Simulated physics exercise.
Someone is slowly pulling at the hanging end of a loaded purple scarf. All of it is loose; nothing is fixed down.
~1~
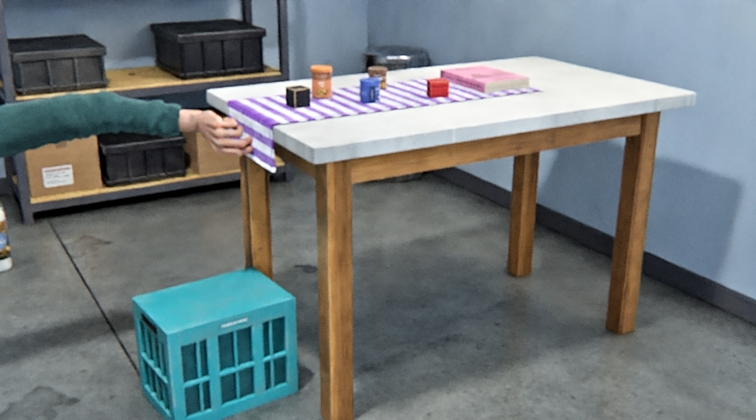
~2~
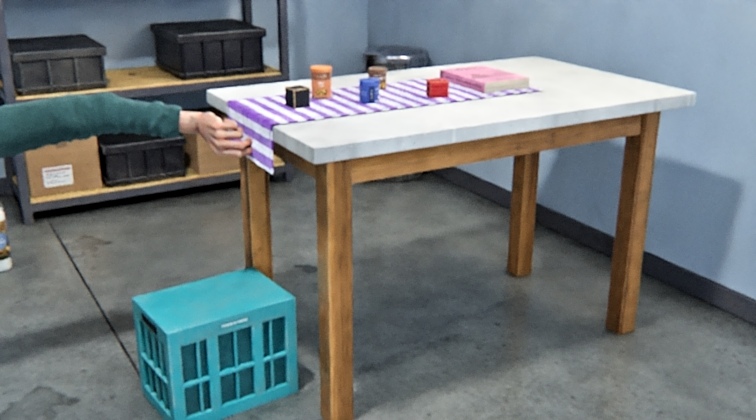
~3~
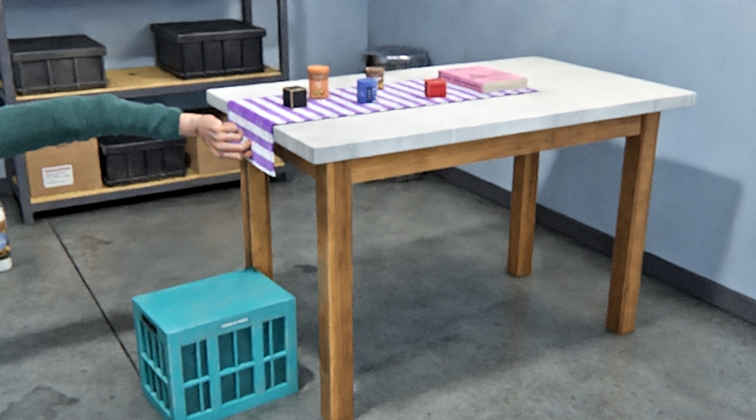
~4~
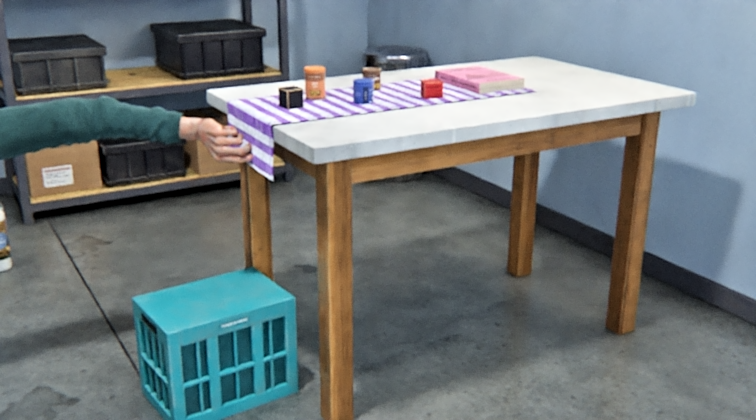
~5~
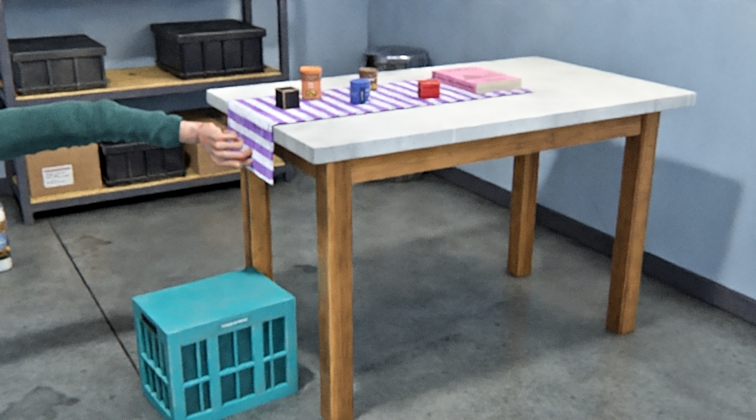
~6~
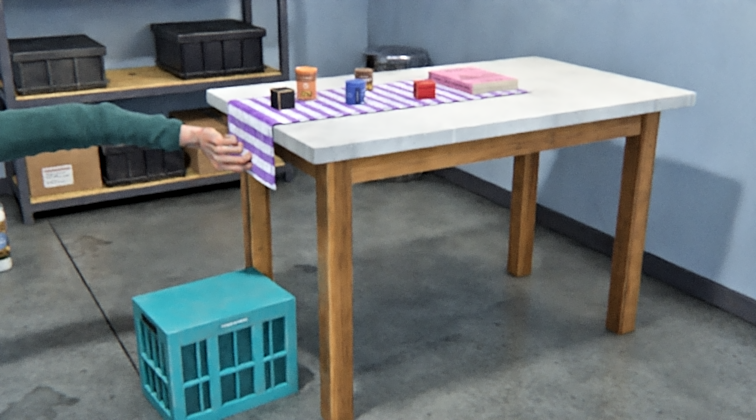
In the video, a hand at the left slowly pulls the hanging end of a purple-and-white striped cloth downward, and the small cubes and containers resting on it slide slightly left along the white tabletop, above a teal crate.
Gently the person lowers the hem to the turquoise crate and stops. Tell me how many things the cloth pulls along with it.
Exactly three go over.
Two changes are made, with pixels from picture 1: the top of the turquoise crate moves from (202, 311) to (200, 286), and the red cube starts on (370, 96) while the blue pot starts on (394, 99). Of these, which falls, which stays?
The red cube? Safe. The blue pot? Safe.
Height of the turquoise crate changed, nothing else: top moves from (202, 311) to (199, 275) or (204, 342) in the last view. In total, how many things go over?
Then 2 and 4.
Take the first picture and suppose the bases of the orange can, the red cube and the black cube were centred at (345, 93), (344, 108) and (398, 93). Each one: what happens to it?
The orange can ends up off, the red cube ends up off, the black cube stays put.
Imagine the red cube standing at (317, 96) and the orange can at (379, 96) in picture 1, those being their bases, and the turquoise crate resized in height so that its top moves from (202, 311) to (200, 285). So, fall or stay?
In the end the red cube is no longer on top and the orange can is still on top.
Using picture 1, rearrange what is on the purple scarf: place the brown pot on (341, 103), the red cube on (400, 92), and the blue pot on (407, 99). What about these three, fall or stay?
The brown pot is off the top, the red cube is still on top and the blue pot is still on top.
Early on, hem near (252, 215); black cube gone.
Midway, hem near (252, 259); black cube and orange can gone.
Finally, hem on the crate; black cube, orange can and blue pot gone. The workbench loses three.
